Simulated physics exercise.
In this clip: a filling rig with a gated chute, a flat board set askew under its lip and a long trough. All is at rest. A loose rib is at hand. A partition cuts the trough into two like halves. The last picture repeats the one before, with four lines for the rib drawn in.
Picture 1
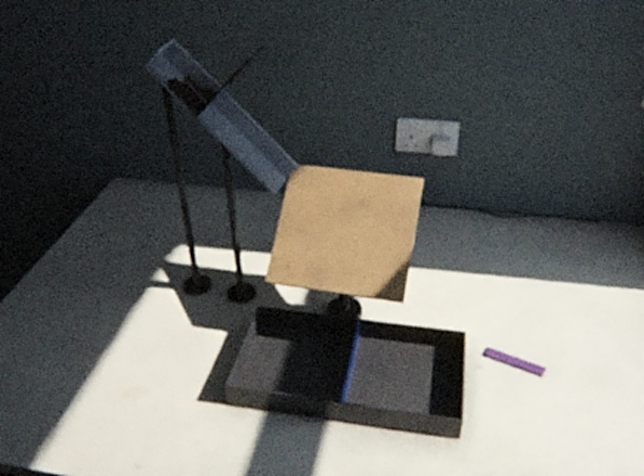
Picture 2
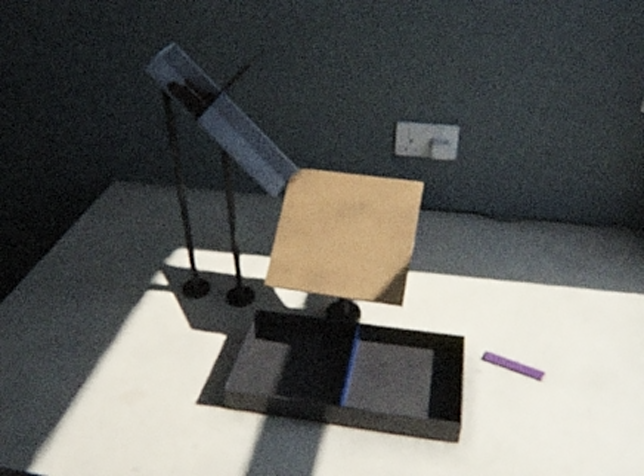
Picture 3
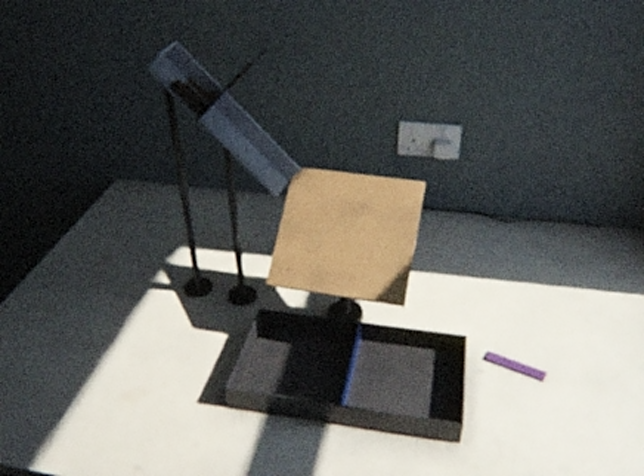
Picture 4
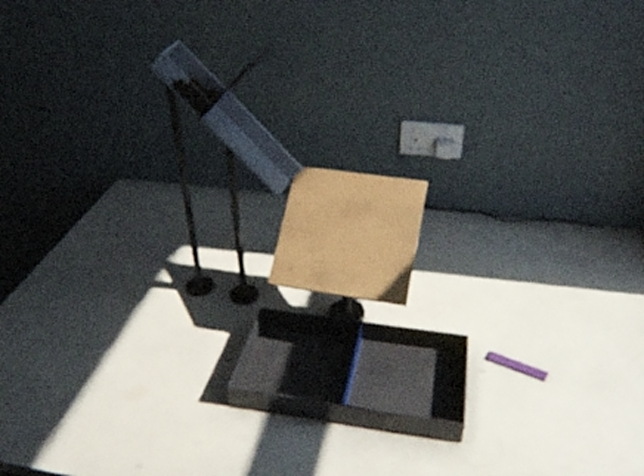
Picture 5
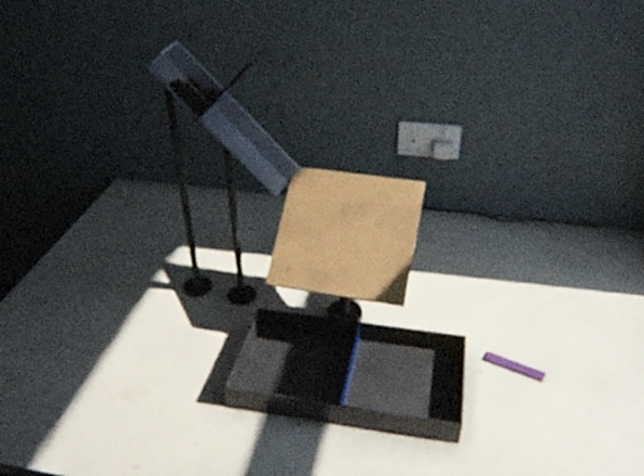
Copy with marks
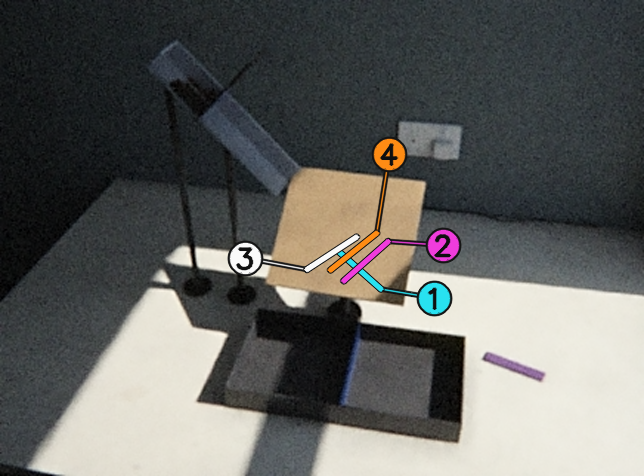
A tan board sat tilted below a sloping clear chute holding a dark load, behind a black tray split by a blue divider; a purple strip lay to the right, and nothing moved.
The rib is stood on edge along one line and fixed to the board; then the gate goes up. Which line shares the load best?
Go for 1.
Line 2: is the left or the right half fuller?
Left.
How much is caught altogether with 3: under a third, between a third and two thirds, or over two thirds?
It is over two thirds.
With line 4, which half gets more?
Left.
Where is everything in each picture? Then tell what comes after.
Load behind the gate at (197, 95), allspice berries; lip of the chute at (280, 186), sloping fairly steeply, in the first frame.
Middle of the board at (344, 233), tilted fairly steeply; middle of its low edge at (332, 295); of its high edge at (356, 175), in the second frame.
Front corners of the trough at (225, 388) and (463, 424); front end of its middle wall at (340, 405), in the third frame.
Middle of the load at (202, 96); lip at (284, 188), in the fourth frame.
Middle of the load at (200, 97); lip at (282, 189), in the fifth frame.
On the marked copy, line 1 from (337, 250) to (381, 289); line 2 from (388, 241) to (343, 280); line 3 from (356, 237) to (306, 269); line 4 from (376, 233) to (330, 270).
For line 1, of what is caught, about a third in the left half, about two thirds in the right.
For line 2, of what is caught, most in the left half, a small part in the right.
For line 3, of what is caught, most in the left half, a small part in the right.
For line 4, of what is caught, nearly all in the left half, a small part in the right.
